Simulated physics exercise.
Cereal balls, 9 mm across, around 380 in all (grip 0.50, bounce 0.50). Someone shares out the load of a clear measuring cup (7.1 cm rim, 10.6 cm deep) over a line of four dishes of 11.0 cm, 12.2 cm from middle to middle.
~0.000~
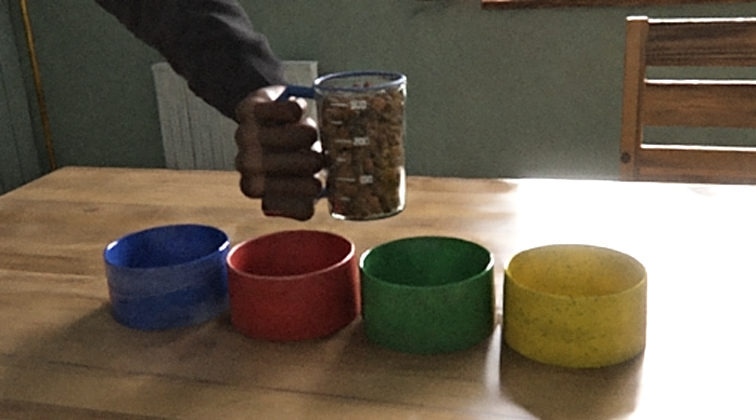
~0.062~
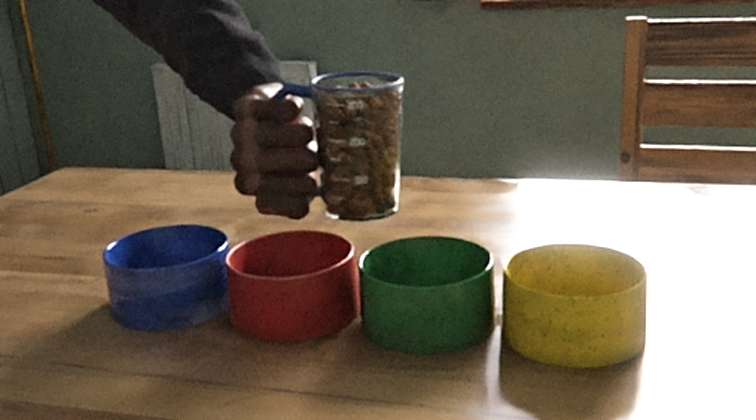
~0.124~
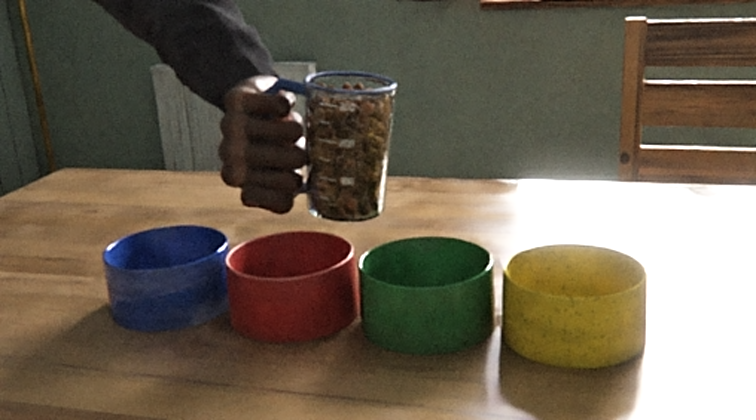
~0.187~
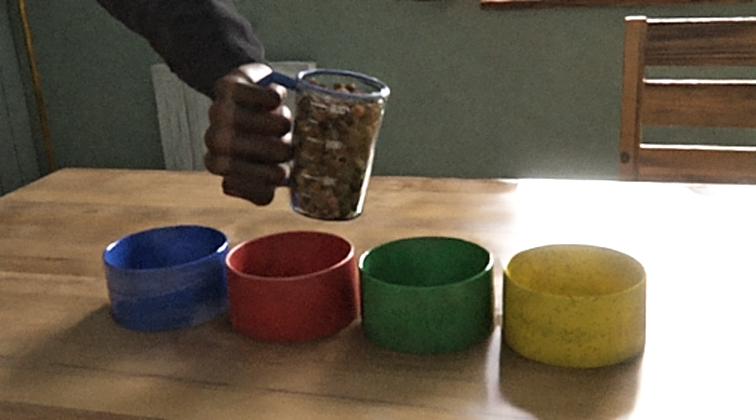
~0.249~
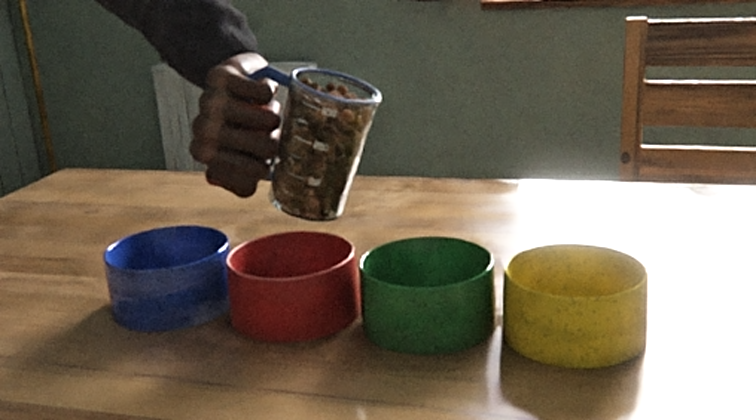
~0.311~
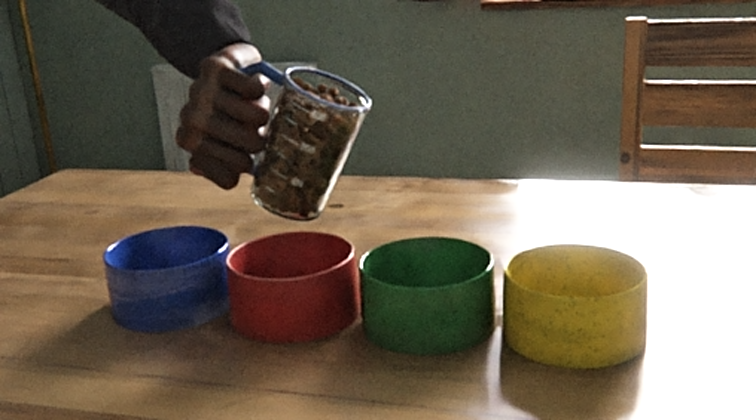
A hand moves a full clear measuring cup slightly left above four bowls, tilting it rightward.
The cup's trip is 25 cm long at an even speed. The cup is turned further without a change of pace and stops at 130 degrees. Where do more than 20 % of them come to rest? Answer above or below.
Red: Below, blue: Above, green: Below, yellow: Below, counter: Below.
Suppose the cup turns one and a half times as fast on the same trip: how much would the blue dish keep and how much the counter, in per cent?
Then: Blue 30, counter 20.
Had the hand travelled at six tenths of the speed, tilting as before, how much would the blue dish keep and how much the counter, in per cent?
Blue 0, counter 10.
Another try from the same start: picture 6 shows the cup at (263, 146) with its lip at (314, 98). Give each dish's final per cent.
Red 0, blue 100, green 0, yellow 0.
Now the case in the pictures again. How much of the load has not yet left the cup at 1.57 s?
Some 5 per cent of the load.
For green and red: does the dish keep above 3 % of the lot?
Green no, red yes.
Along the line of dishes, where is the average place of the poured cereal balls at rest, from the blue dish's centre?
About 1 cm to its right.
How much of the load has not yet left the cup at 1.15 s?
Some 80 per cent of the load.
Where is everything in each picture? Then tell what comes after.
Cup at (363, 146), tilt 0 degrees, lip at (402, 81), moved 0.0 cm; middle of the pieces at (360, 143); yellow dish at (575, 269); green dish at (426, 260); red dish at (291, 253); blue dish at (167, 246), in the first picture.
Cup at (359, 146), tilt 2 degrees, lip at (400, 83), moved 0.3 cm; middle of the pieces at (356, 143), in the second picture.
Cup at (348, 147), tilt 6 degrees, lip at (393, 87), moved 1.2 cm; middle of the pieces at (345, 143), in the third picture.
Cup at (334, 146), tilt 13 degrees, lip at (385, 93), moved 2.5 cm; middle of the pieces at (331, 143), in the fourth picture.
Cup at (320, 146), tilt 19 degrees, lip at (377, 100), moved 3.7 cm; middle of the pieces at (319, 143), in the fifth picture.
Cup at (307, 146), tilt 25 degrees, lip at (367, 107), moved 4.9 cm; middle of the pieces at (305, 143); yellow dish at (575, 269); green dish at (426, 261); red dish at (291, 254); blue dish at (167, 248). The cup turns about 100 degrees a second and travels 19 cm a second, in the sixth picture.
After 0.81 s, tilt 75 degrees; cup holds 100 %.
After 1.15 s, tilt 109 degrees; cup holds 80 %, red 5 %, blue 5 %.
After 1.57 s, tilt 130 degrees; cup holds 5 %, red 10 %, blue 80 %.
By 2.1 s all is still; red 10 %, blue 90 %, green 0 %, yellow 0 %, counter 5 %.
